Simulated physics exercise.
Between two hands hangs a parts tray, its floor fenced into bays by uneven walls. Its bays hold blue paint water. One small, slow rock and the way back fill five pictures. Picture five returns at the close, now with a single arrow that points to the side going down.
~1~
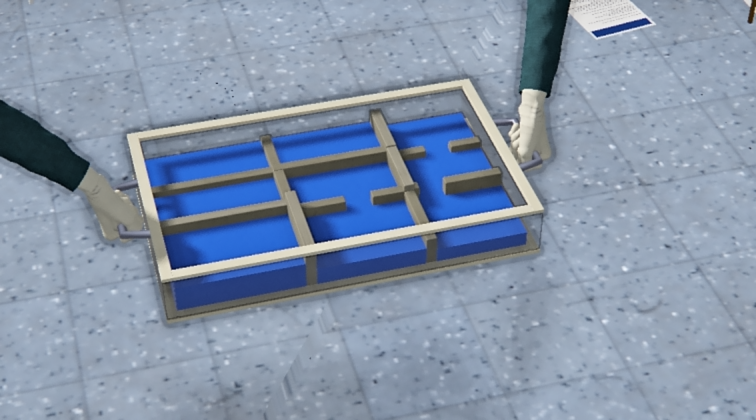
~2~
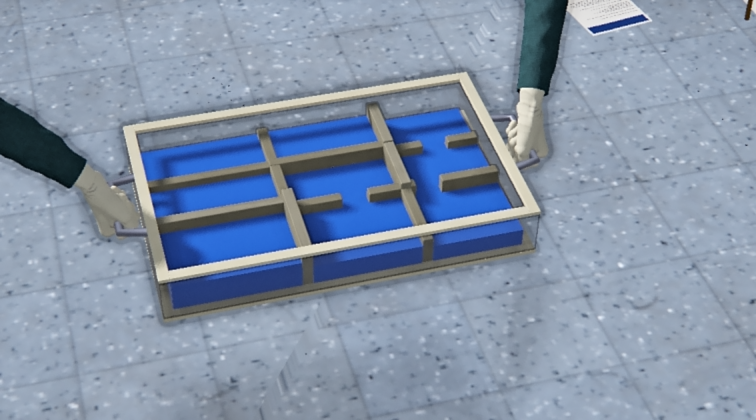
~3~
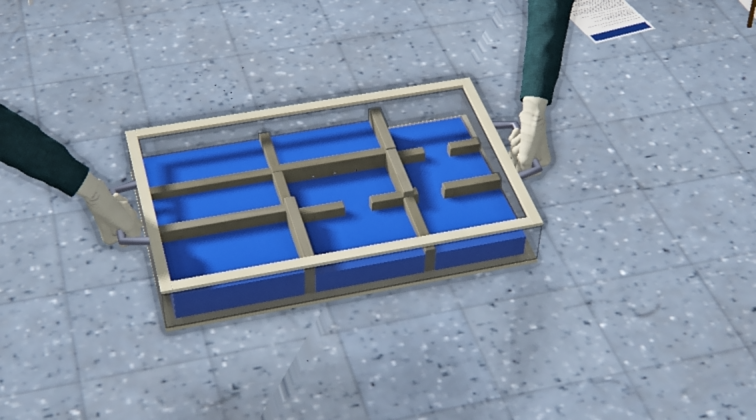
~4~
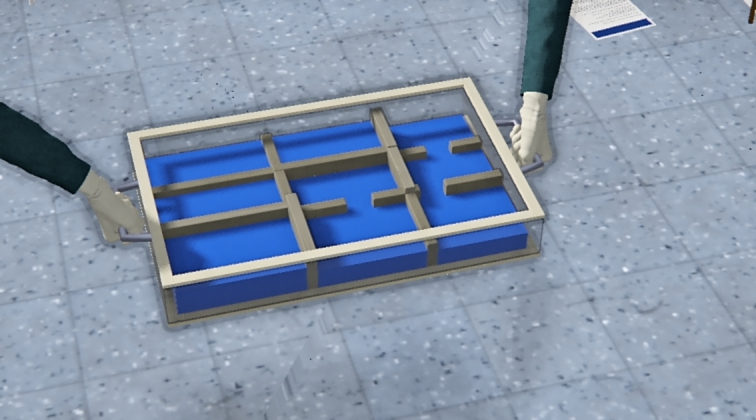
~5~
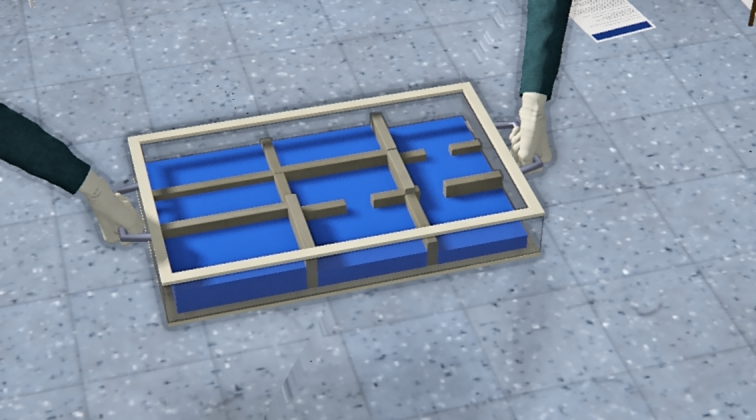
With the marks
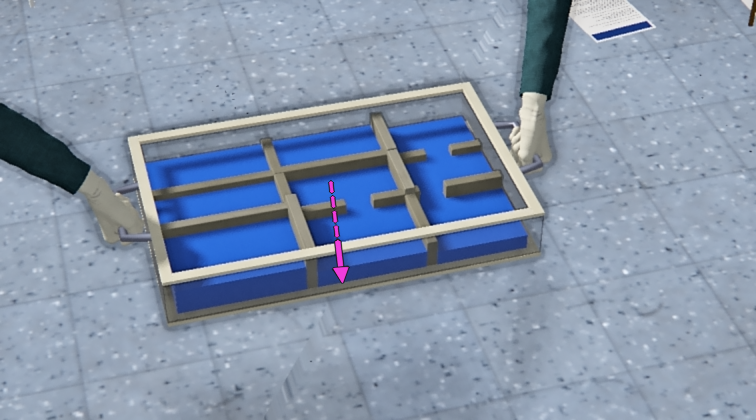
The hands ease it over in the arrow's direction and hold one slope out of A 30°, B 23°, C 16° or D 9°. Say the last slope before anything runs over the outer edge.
C is the one.
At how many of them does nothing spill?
Two of the four.
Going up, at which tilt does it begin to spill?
The answer is B.
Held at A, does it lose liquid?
Yes, it does.
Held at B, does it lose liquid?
Yes, it does.
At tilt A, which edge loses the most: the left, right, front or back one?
Over the front one.
The arrow ends at (341, 277).
Choosing A, about 34 % goes over the rim.
Choosing B, about 9 % goes over the rim.
Choosing C, nothing spills; the front middle bay holds the most.
Choosing D, nothing spills; the front left bay holds the most.
